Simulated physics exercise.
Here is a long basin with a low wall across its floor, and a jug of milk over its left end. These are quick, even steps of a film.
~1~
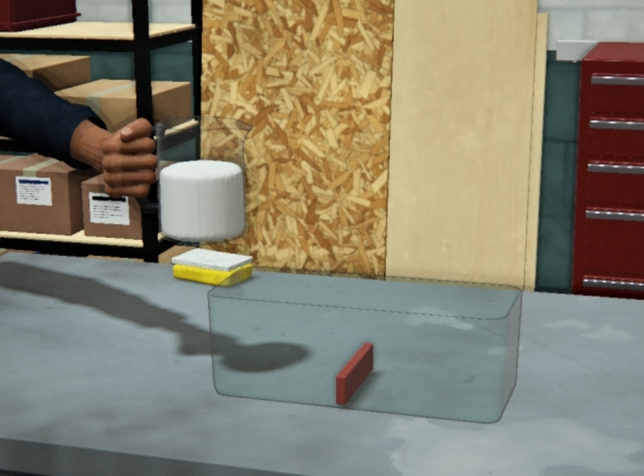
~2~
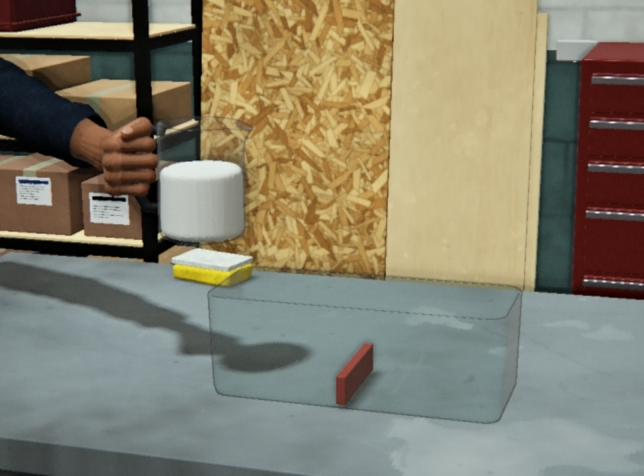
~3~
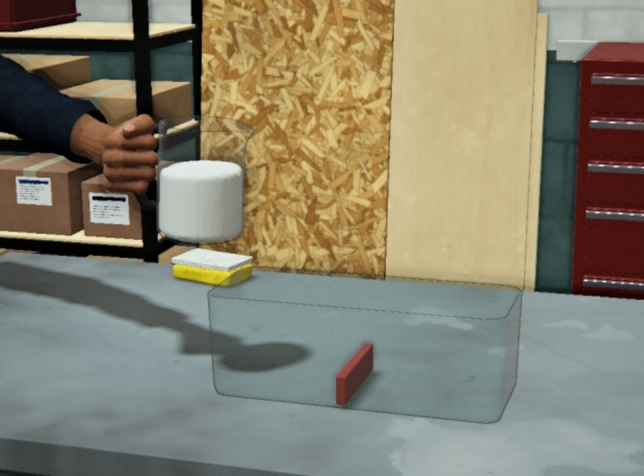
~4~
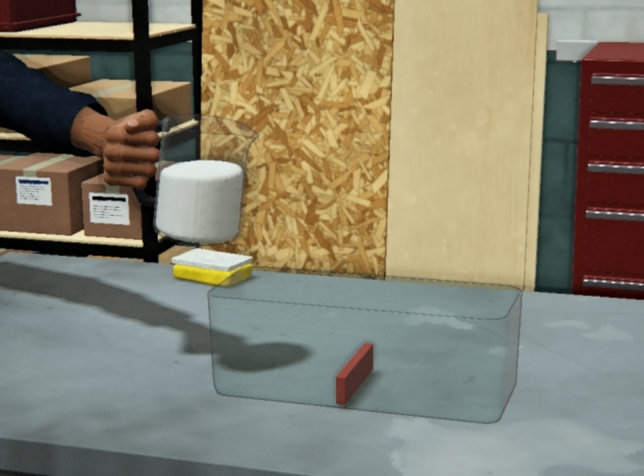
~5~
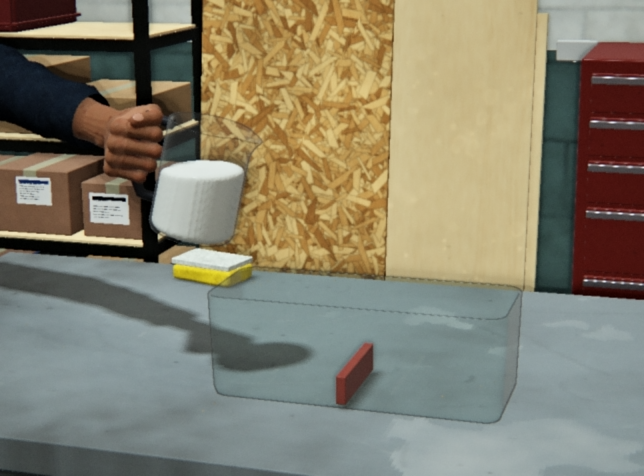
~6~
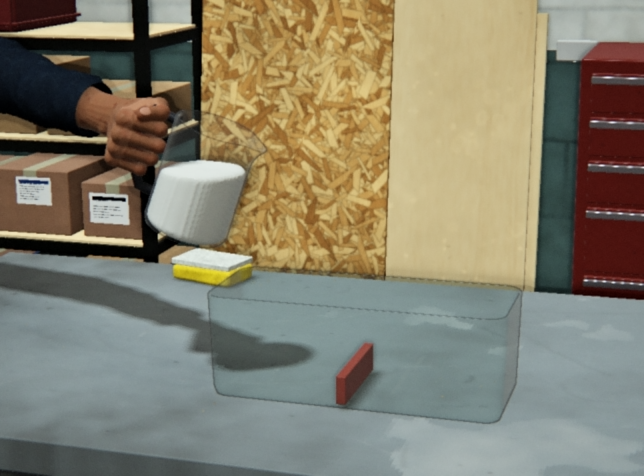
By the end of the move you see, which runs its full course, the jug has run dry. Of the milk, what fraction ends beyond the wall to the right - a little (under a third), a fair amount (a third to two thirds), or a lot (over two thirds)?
A little, under a third.
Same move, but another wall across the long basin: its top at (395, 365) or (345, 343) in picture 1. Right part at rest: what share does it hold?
It works out to around 10 per cent for the first and around 0 per cent for the second.
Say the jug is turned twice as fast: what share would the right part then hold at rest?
It comes to near 10 per cent.
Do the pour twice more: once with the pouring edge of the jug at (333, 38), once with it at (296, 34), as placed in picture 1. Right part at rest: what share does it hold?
The first start gives some 85 %, the second some 85 %.
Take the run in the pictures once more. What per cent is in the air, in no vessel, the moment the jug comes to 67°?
5 in a hundred.
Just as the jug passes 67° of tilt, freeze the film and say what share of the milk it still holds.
It still holds around 95 per cent there.
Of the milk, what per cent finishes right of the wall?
It comes to about 5 per cent.
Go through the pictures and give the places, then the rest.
In the first picture, it leans 0°; its right rim is at (251, 127); the milk meets the walls at (166, 167) and (240, 170); the long basin's rim runs from (225, 282) to (514, 305); the wall's top is at (355, 361).
In the second picture, it leans 1°; its right rim is at (252, 128); the milk meets the walls at (166, 166) and (240, 171).
In the third picture, it leans 4°; its right rim is at (254, 131); the milk meets the walls at (167, 167) and (241, 171).
In the fourth picture, it leans 8°; its right rim is at (258, 135); the milk meets the walls at (166, 168) and (241, 171).
In the fifth picture, it leans 13°; its right rim is at (262, 142); the milk meets the walls at (166, 168) and (243, 172).
In the sixth picture, it leans 20°; its right rim is at (266, 150); the milk meets the walls at (166, 168) and (245, 172).
A moment on, the jug is tipped part way and 96 per cent is still to pour, 0 is left of the wall and 0 right of it.
Next, the jug is tipped on its side and 52 per cent is still to pour, 30 is left of the wall and 1 right of it.
Then the jug is tipped on its side and 15 per cent is still to pour, 72 is left of the wall and 5 right of it.
Later the jug is tipped on its side and 3 per cent is still to pour, 86 is left of the wall and 7 right of it.
Finally, 90 per cent lies left of the wall, 7 right of it and 2 outside.
